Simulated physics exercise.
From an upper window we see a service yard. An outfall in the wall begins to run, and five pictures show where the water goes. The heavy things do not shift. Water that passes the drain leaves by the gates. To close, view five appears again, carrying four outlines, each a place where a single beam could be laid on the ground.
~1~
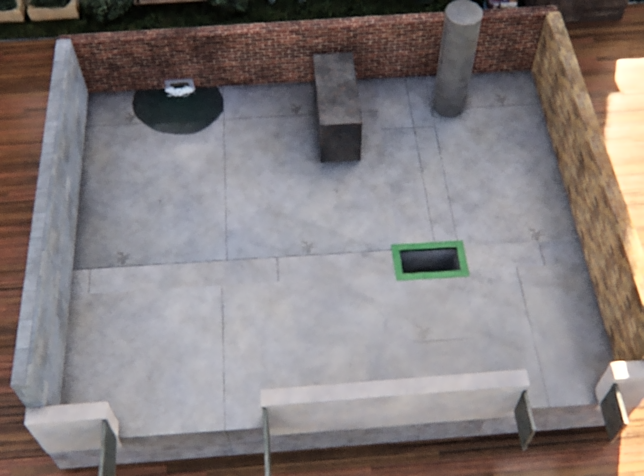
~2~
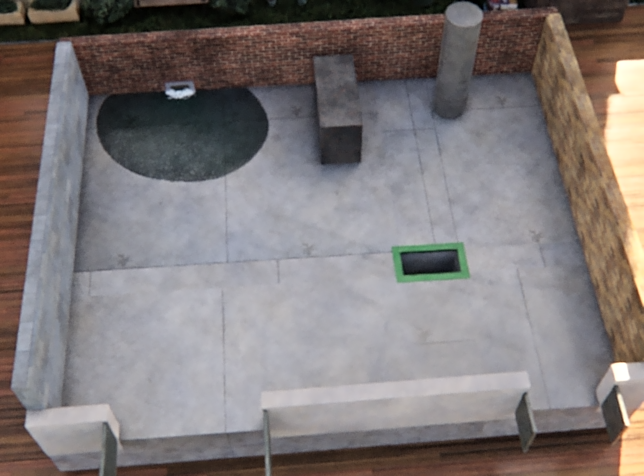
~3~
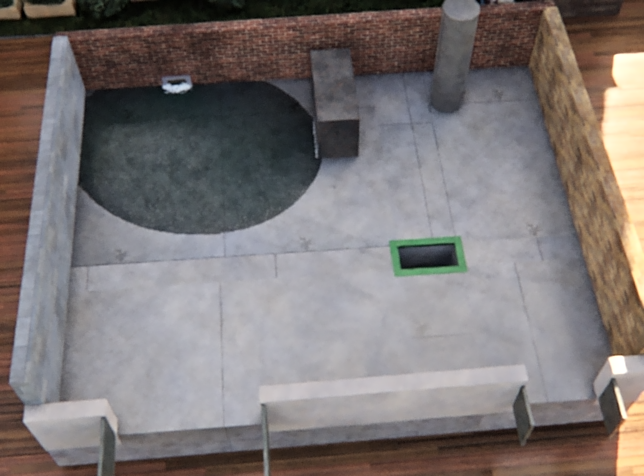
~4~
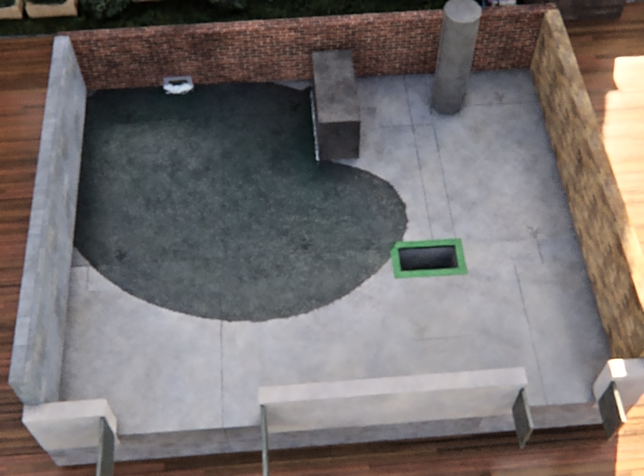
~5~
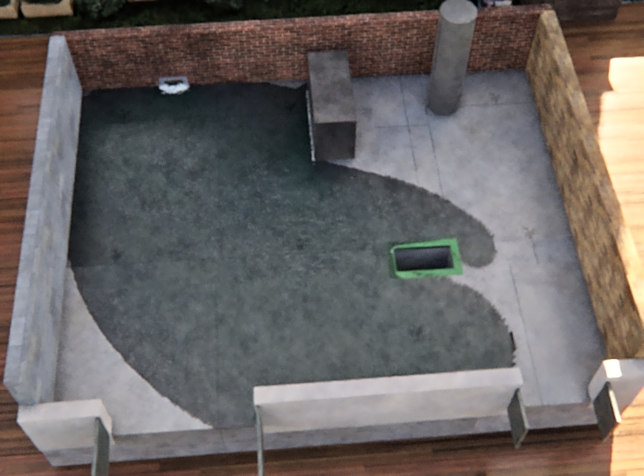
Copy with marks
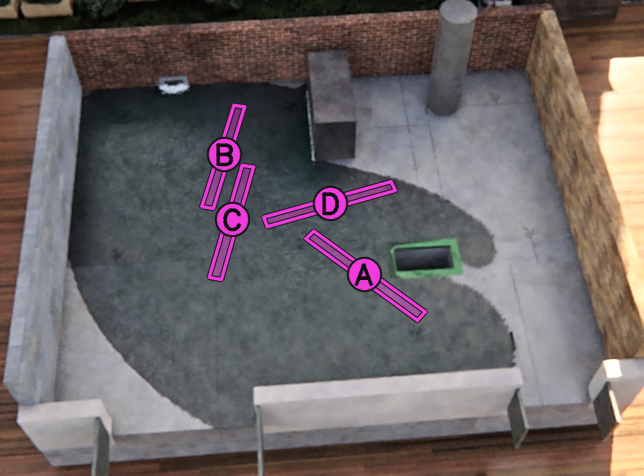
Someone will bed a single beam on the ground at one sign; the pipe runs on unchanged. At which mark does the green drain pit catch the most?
Best: A.
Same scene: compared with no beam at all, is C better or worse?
Position C is worse.
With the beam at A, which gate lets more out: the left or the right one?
More leaves on the right.
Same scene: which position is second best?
C it is.
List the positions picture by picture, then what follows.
Outfall at (180, 84); green drain pit at (430, 260); open gate at (555, 392); open gate at (192, 417); 3 % of the ground under water, visible out to (194, 127); green drain pit still dry, in the first picture.
In the second picture, 10 % of the ground under water, visible out to (212, 174); green drain pit still dry.
In the third picture, 22 % of the ground under water, visible out to (235, 227); green drain pit still dry.
In the fourth picture, 40 % of the ground under water, visible out to (358, 281); green drain pit still dry.
In the fifth picture, 61 % of the ground under water, visible out to (500, 351); green drain pit taking water.
In magenta, A from (309, 235) to (421, 316); B from (207, 207) to (239, 106); C from (215, 278) to (247, 166); D from (265, 221) to (393, 186).
Choosing A, about 23 % of the stream goes into the green drain pit, about 76 % out by the gates.
Choosing B, about 5 % of the stream goes into the green drain pit, about 95 % out by the gates.
Choosing C, about 14 % of the stream goes into the green drain pit, about 85 % out by the gates.
Choosing D, next to none of the stream goes into the green drain pit, about 99 % out by the gates.
